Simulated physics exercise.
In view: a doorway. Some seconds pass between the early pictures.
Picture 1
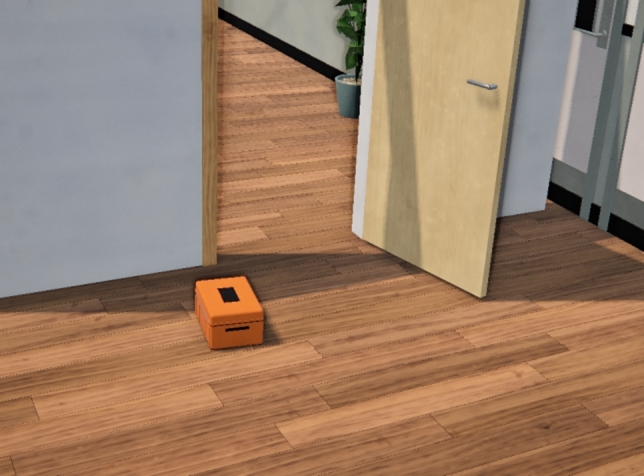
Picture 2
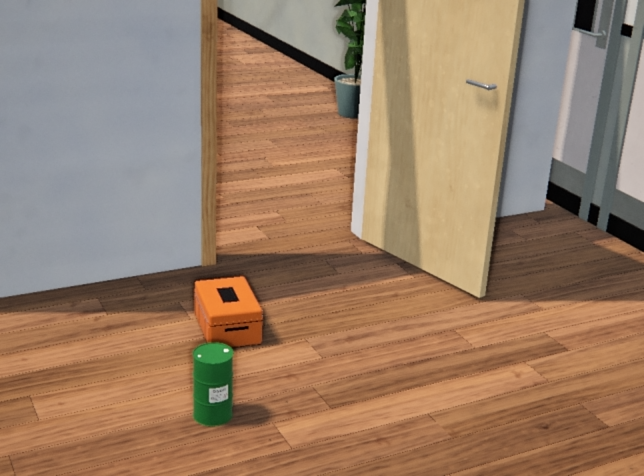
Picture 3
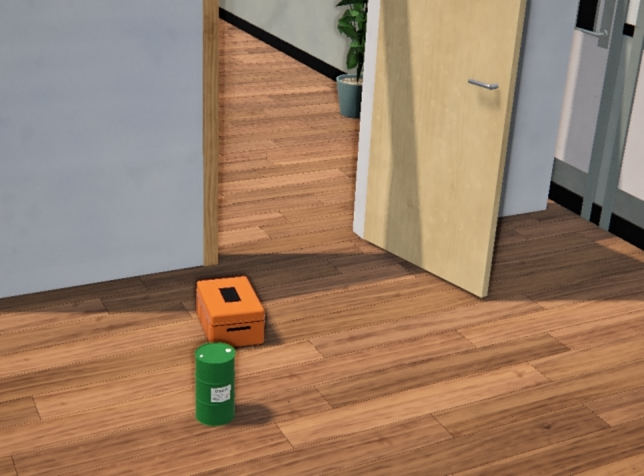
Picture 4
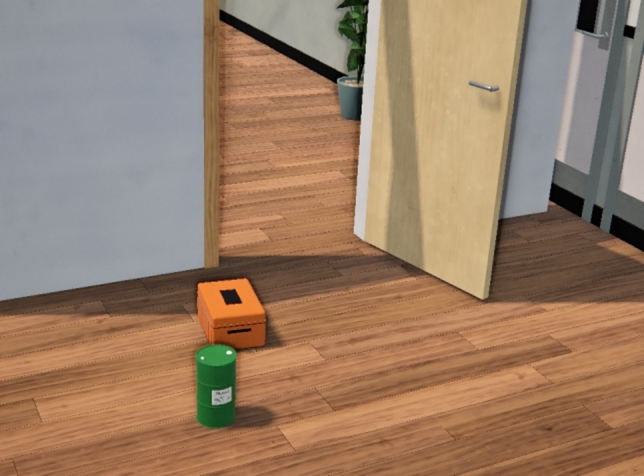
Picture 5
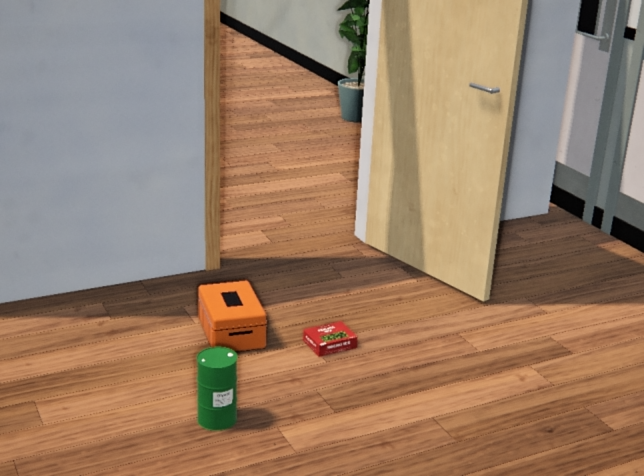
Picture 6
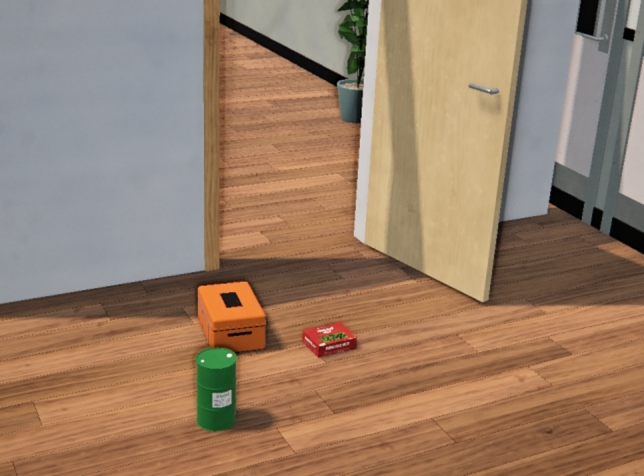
In a wood-floored room with a door standing wide open, an orange toolbox sat alone until a green canister appeared in front of it, then a red packet to its right; nothing else changed.
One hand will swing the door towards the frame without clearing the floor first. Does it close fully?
In the end the door closes.
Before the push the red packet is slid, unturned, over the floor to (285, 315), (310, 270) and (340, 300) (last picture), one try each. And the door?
First, it closes; second, it closes; third, it jams.
Then, 0.90 s on from there, open by 81°.
Then, 1.50 s on from there, open by 49°.
Then, 2.00 s on from there, open by 19°.
In the end, open by 0°; all 3 unmoved. At the end, from the last picture's camera, red packet near (329, 340).
